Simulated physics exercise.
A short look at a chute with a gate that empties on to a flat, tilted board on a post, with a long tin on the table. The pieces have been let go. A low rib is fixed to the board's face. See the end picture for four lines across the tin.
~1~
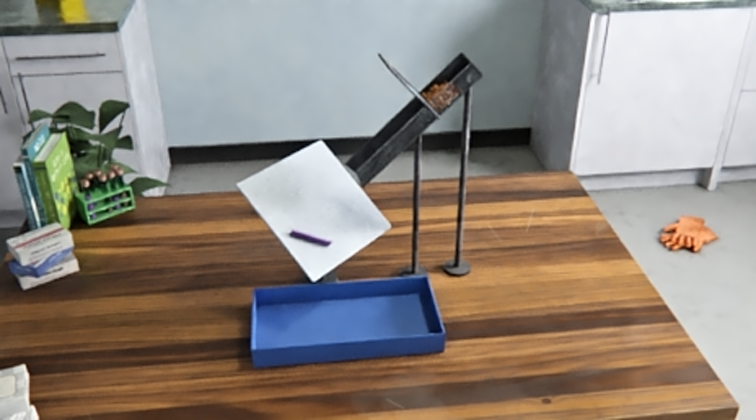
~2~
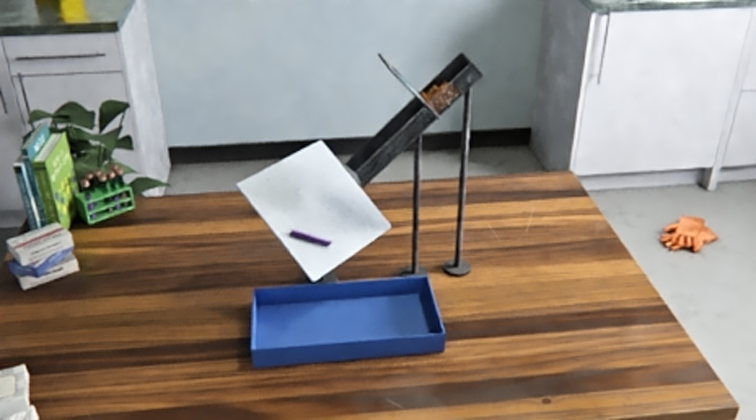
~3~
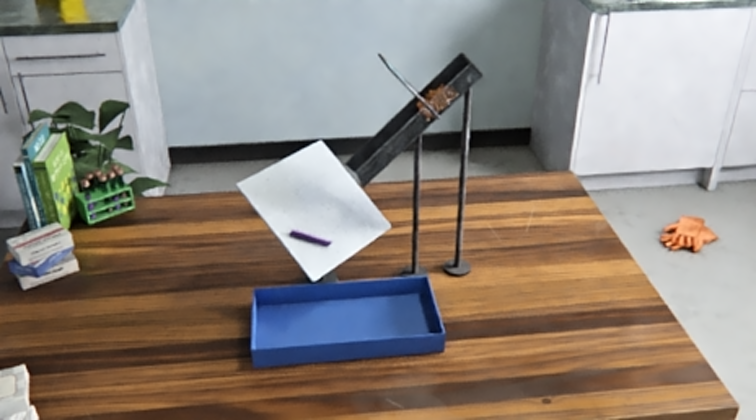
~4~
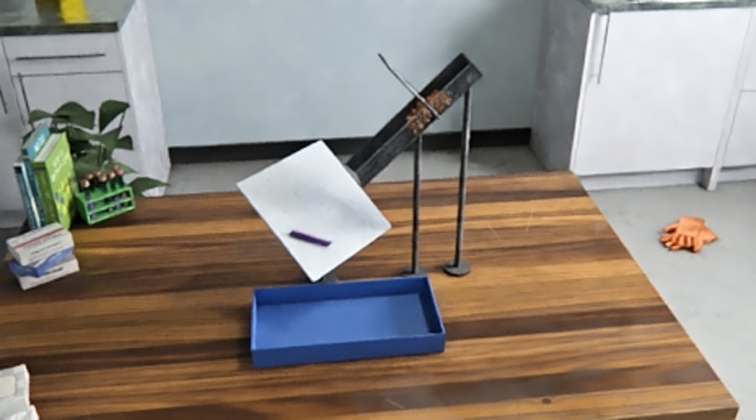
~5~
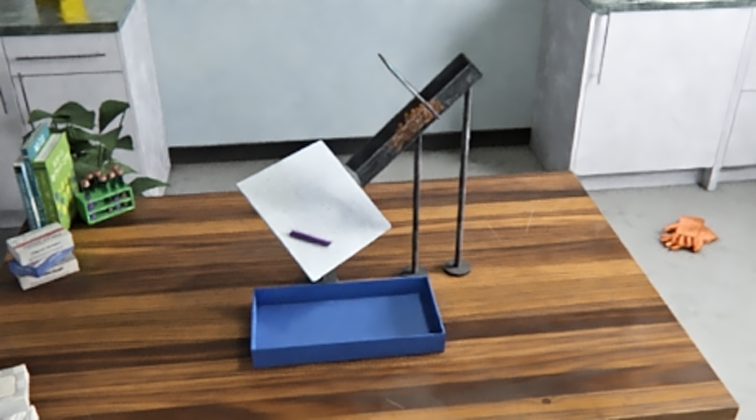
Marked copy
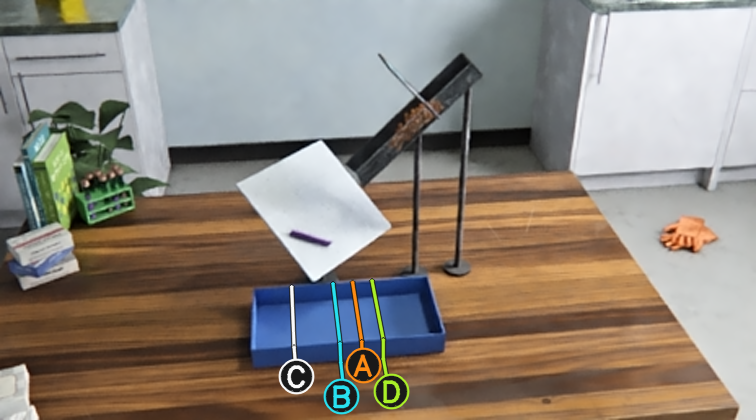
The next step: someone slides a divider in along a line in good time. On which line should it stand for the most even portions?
D is best.
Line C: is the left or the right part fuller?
More lands on the right.
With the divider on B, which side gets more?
The right side.
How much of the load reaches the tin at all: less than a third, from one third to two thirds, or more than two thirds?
About that: More than two thirds.
On the marked copy, line A crosses the front rim at (361, 340); line B crosses the front rim at (339, 342); line C crosses the front rim at (294, 346); line D crosses the front rim at (383, 338).
If A is chosen, of what is caught, a small part on the left of the divider, nearly all on the right.
If B is chosen, of what is caught, a stray few on the left of the divider, nearly all on the right.
If C is chosen, of what is caught, a stray few on the left of the divider, nearly all on the right.
If D is chosen, of what is caught, about half on the left of the divider, about half on the right.
